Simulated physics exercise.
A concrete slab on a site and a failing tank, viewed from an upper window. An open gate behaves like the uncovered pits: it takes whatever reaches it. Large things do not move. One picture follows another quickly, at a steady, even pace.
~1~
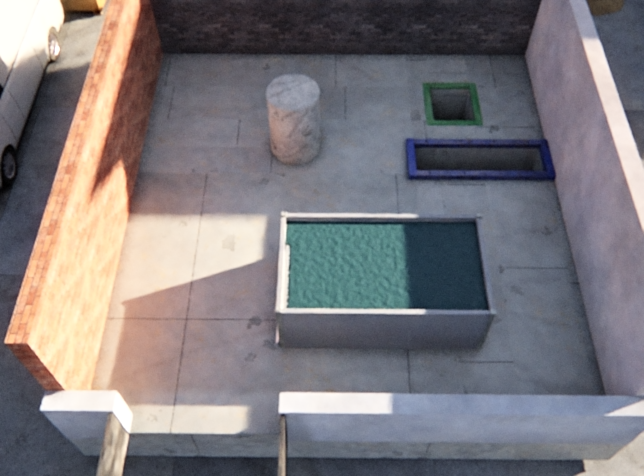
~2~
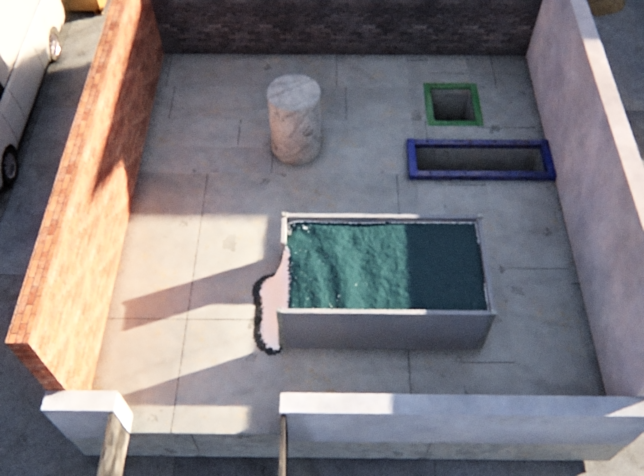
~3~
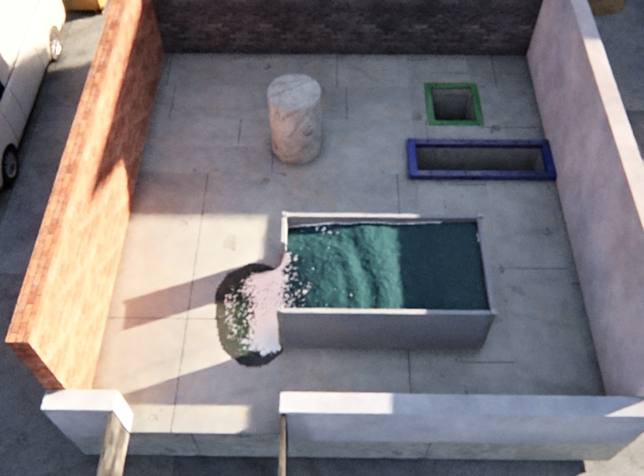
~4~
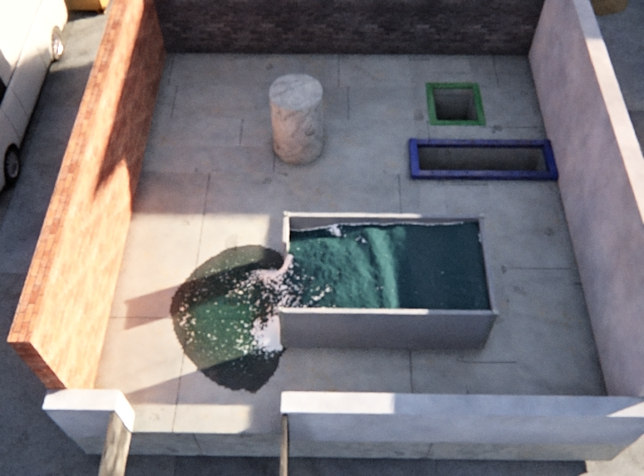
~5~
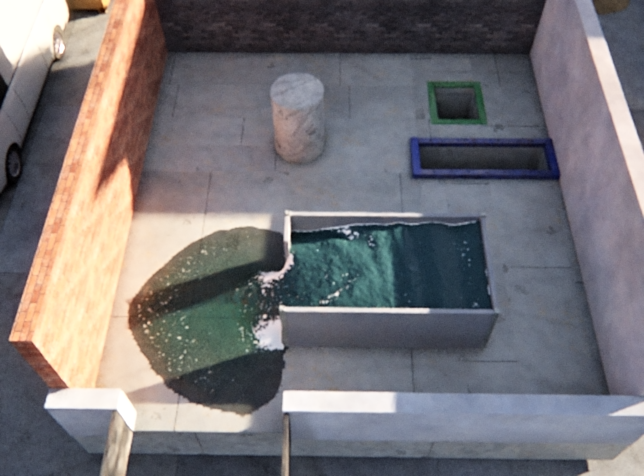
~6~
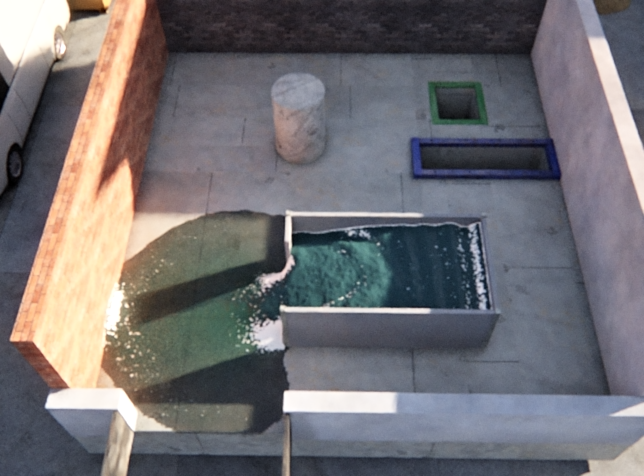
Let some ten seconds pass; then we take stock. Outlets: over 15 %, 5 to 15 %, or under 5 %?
As I see it, the gate is busy - draining past fifteen per cent; the blue pit is nearly idle - draining beneath five per cent; the green pit is moderately busy - draining five to fifteen per cent.
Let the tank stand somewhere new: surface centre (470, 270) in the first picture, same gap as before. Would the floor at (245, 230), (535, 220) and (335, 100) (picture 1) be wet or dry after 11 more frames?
Outcome, in sequence: Wetted, unwetted, unwetted.
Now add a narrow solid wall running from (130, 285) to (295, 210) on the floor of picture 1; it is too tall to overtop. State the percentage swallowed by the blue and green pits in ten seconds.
Roughly, in per cent: Blue 0, green 0.
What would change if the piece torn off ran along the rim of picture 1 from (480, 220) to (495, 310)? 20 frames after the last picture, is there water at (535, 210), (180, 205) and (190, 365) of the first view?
As listed: Under water, no water, awash.
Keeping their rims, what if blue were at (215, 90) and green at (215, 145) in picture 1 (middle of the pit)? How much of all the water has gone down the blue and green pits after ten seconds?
Log, per cent - blue: 8, green: 20.
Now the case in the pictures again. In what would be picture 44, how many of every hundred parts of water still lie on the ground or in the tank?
Close to 74 in a hundred.
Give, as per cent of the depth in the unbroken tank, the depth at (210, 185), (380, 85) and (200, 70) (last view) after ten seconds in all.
Going place by place: 4 %, 4 % and 8 %.
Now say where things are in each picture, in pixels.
Still water in the open tank at (383, 265), in the first frame.
The front is at (268, 280), out from the gap at (286, 298), in the second frame.
Water pours out at (286, 300) and has run to (224, 290), in the third frame.
Water pours out at (288, 301) and has run to (183, 293), in the fourth frame.
The front is at (136, 322), out from the gap at (289, 301), in the fifth frame.
Water pours out at (290, 301) and has run to (104, 354), in the sixth frame.
A moment on, water covers 20 % of the floor; the gate 2 %, the blue pit 0 %, the green pit 0 %.
Next, water covers 25 % of the floor; the gate 6 %, the blue pit 0 %, the green pit 0 %.
Then, water covers 40 % of the floor; the gate 14 %, the blue pit 0 %, the green pit 0 %.
Later, water covers 60 % of the floor; the gate 26 %, the blue pit 0 %, the green pit 1 %.
In the end, water covers 75 % of the floor; the gate 35 %, the blue pit 0 %, the green pit 7 %.
